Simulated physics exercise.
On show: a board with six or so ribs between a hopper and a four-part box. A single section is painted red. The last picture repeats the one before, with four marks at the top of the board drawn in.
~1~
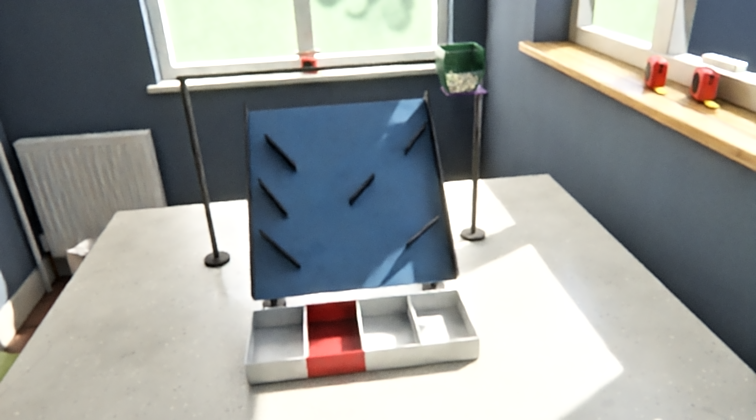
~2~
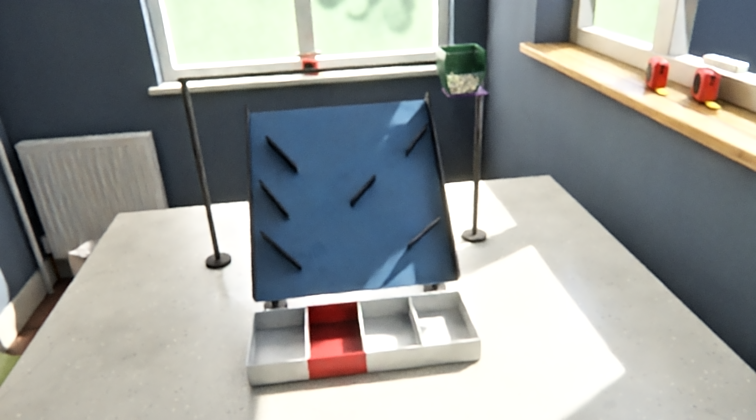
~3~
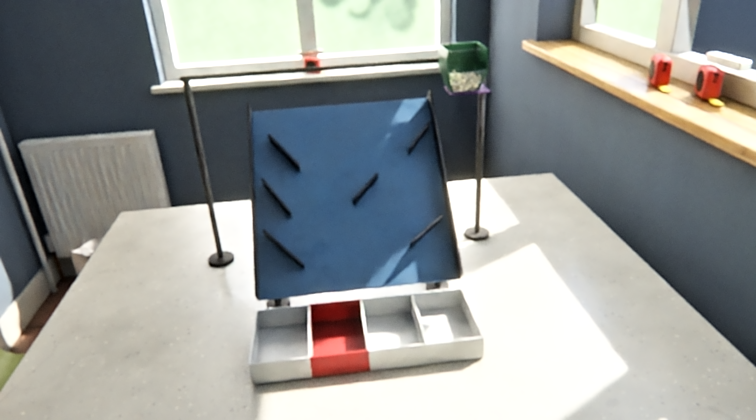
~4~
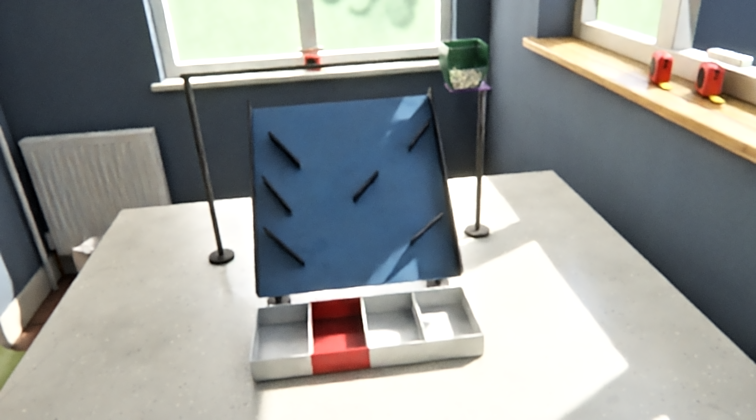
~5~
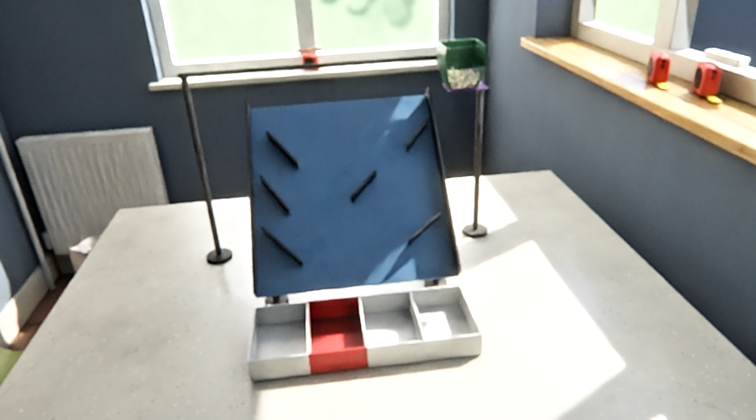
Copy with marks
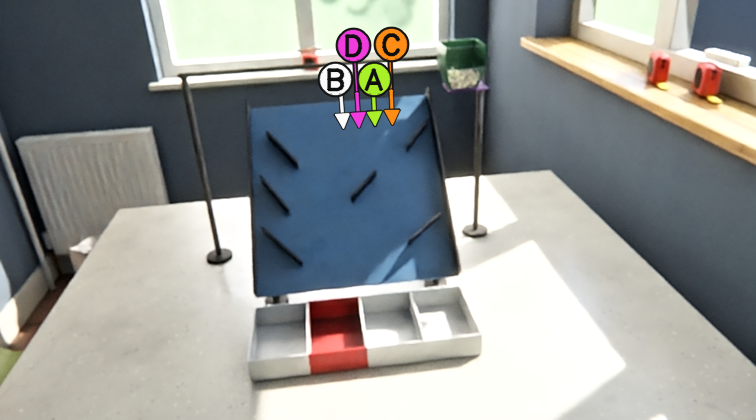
The clip opens on a tilted blue board with dark ribs, standing behind a four-part tray whose second section from the left is red, with a green hopper of white beans at the upper right. The view shifts very slightly, while the hopper, board and tray show no clear movement.
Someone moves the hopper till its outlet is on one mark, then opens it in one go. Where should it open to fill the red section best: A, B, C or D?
B.
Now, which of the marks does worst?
It is C.
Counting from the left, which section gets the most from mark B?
The second.
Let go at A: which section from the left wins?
The third from the left.
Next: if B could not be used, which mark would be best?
Here it is mark D.
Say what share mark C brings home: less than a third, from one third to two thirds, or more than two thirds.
Less than a third.
On the marked copy, mark A meets the board at (374, 120); mark B meets the board at (343, 123); mark C meets the board at (392, 119); mark D meets the board at (358, 121).
If A is chosen, about a third in the red section, about half in other sections, a small part held on the board.
If B is chosen, most in the red section, a small part in other sections, a stray few outside the box.
If C is chosen, a small part in the red section, most in other sections.
If D is chosen, about half in the red section, about a third in other sections, a small part outside the box.
